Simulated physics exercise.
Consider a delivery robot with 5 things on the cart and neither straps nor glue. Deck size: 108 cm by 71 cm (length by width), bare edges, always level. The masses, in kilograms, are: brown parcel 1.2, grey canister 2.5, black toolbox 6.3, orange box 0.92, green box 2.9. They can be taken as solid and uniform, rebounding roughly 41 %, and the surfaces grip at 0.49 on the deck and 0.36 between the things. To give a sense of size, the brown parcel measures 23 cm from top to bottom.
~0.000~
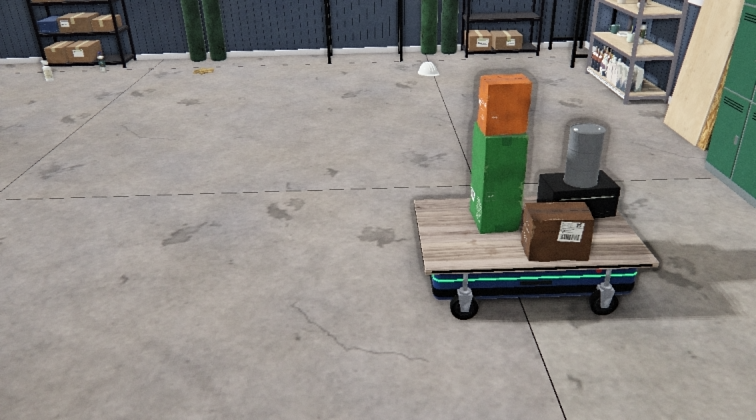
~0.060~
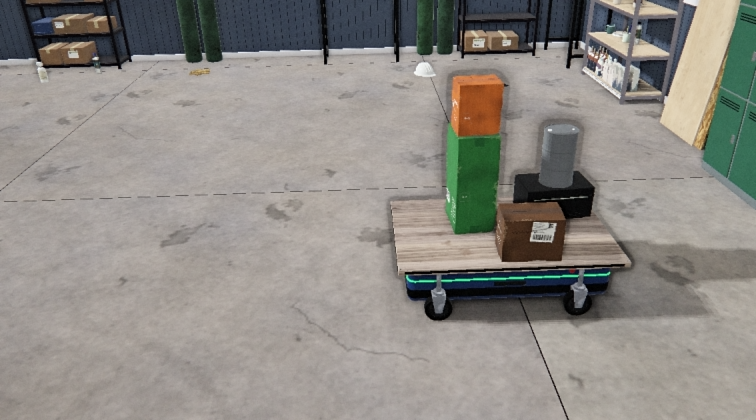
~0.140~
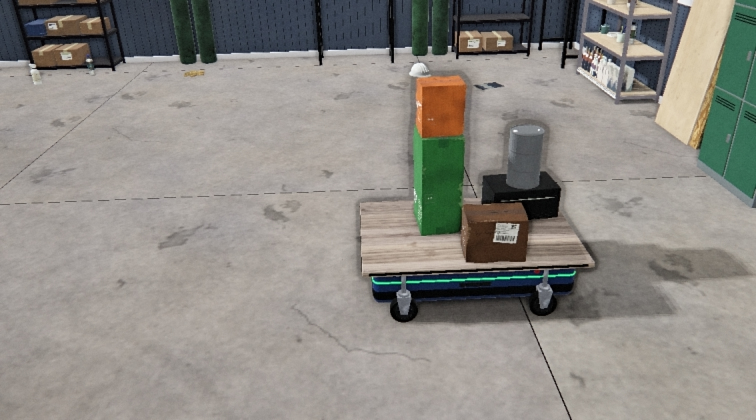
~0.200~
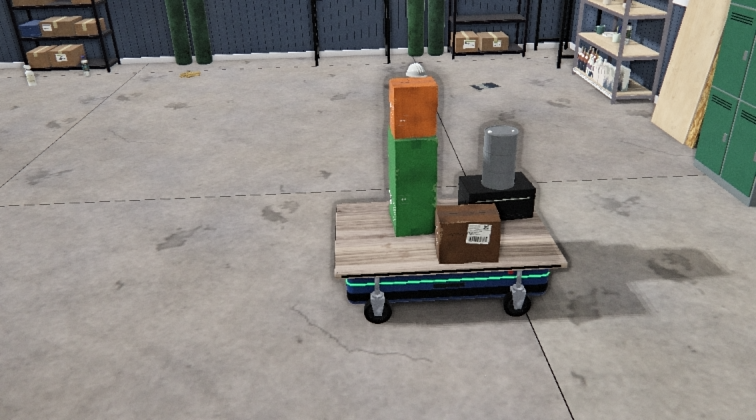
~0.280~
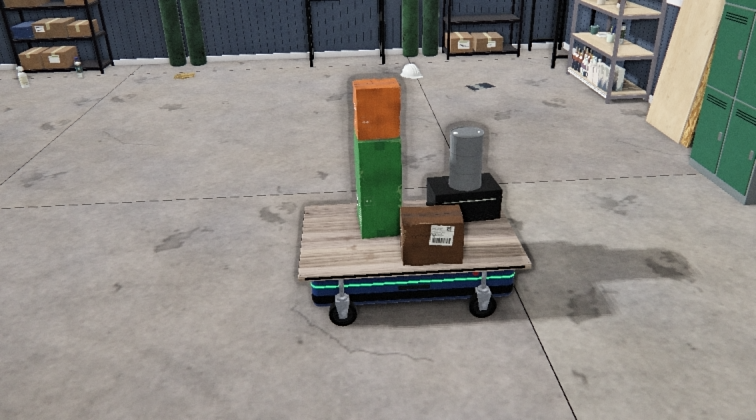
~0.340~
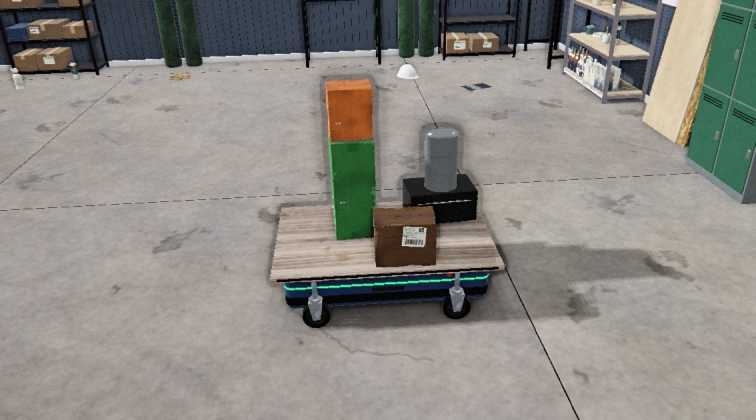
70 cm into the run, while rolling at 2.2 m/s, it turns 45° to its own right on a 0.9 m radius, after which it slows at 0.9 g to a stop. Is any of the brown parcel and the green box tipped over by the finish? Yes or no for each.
Brown parcel: Yes, green box: Yes.
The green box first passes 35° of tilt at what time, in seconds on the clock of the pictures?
Somewhere about 0.7 s.
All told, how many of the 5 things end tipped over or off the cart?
I get 4.
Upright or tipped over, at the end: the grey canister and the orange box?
Final state - grey canister: Goes over; orange box: Goes over.
By 0.74 s, 163 cm covered, turned 44°; brown parcel and orange box now off the cart; green box tilted 47° near (216, 158); grey canister 9 cm from its spot.
By 1.04 s, 198 cm covered, turned 45°, stopped; green box on its side near (160, 165); grey canister tilted 25°; black toolbox 11 cm from its spot.
When it is over (2.6 s), off the cart and tipped over, brown parcel, orange box and green box; lying over on the cart, grey canister; not toppled but over 10 cm from the start, black toolbox. In the last view, brown parcel near (110, 247), green box near (125, 172).
